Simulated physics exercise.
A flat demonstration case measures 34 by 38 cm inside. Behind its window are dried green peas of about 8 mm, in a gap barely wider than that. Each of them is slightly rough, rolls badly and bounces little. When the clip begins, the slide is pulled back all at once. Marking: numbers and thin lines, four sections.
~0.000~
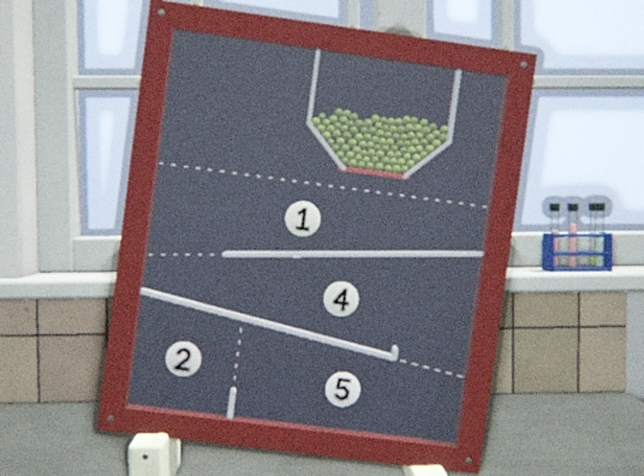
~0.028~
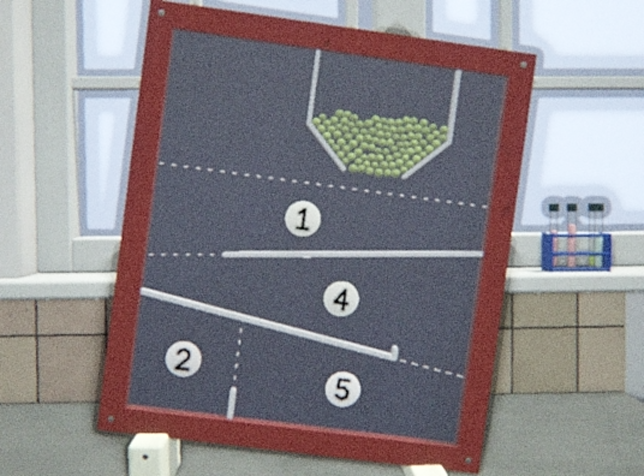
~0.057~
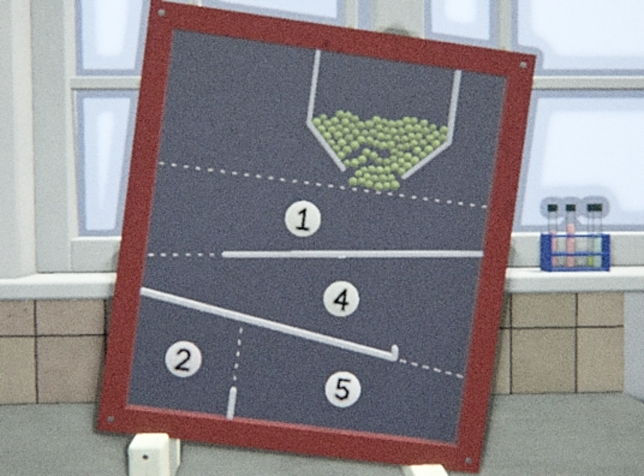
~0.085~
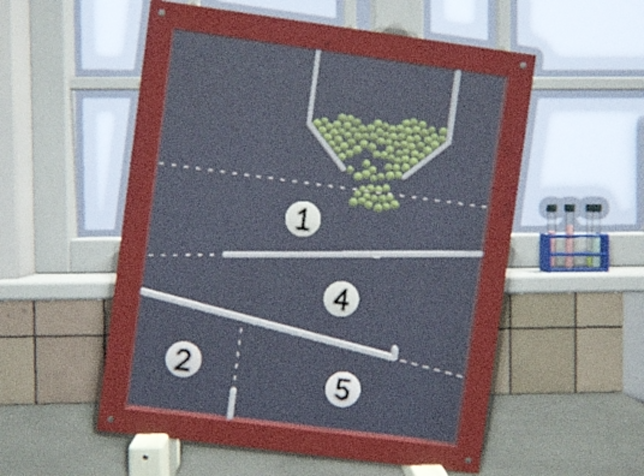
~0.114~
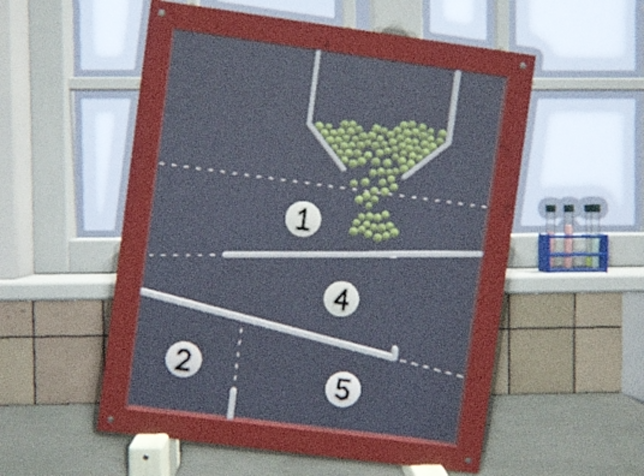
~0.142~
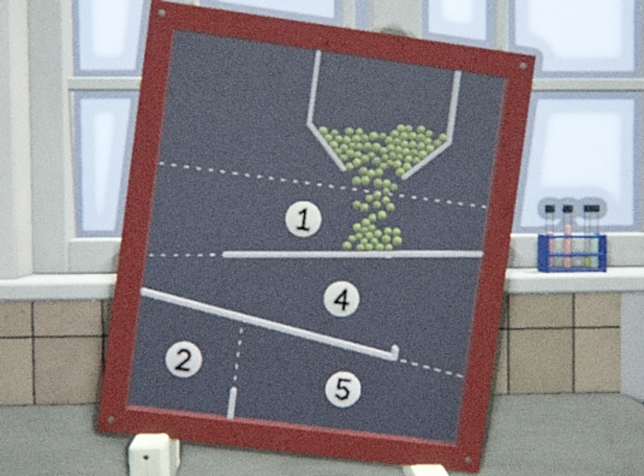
In this clip, the red slide beneath a funnel of green peas disappears, and peas drop through the opening in a tilted, red-framed case, landing and gathering on the upper white ledge while many remain in the funnel.
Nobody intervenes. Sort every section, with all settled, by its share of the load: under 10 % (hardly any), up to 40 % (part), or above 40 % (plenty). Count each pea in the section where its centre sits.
Section 1: Above 40 %; section 2: Under 10 %; section 4: Under 10 %; section 5: Under 10 %.
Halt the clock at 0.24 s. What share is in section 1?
About 60 percent.
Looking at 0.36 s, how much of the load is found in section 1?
About 90 per cent.
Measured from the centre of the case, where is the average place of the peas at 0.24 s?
Some 6 cm right and 4 cm above.
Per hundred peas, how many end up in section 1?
Close to 100 per cent of the load rests there.
After 0.24 s, the peas' middle is 6 cm right of and 4 cm above the centre; no. 1, 60 %.
After 0.36 s, the peas' middle is 6 cm right of and 1 cm above the centre; no. 1, 90 %.
After 0.59 s, the peas' middle is 5 cm right of and level with the centre; no. 1, 100 %.
Settled by 1.9 s, no. 1, 100 %, no. 2, 0 %, no. 4, 0 %, no. 5, 0 %.
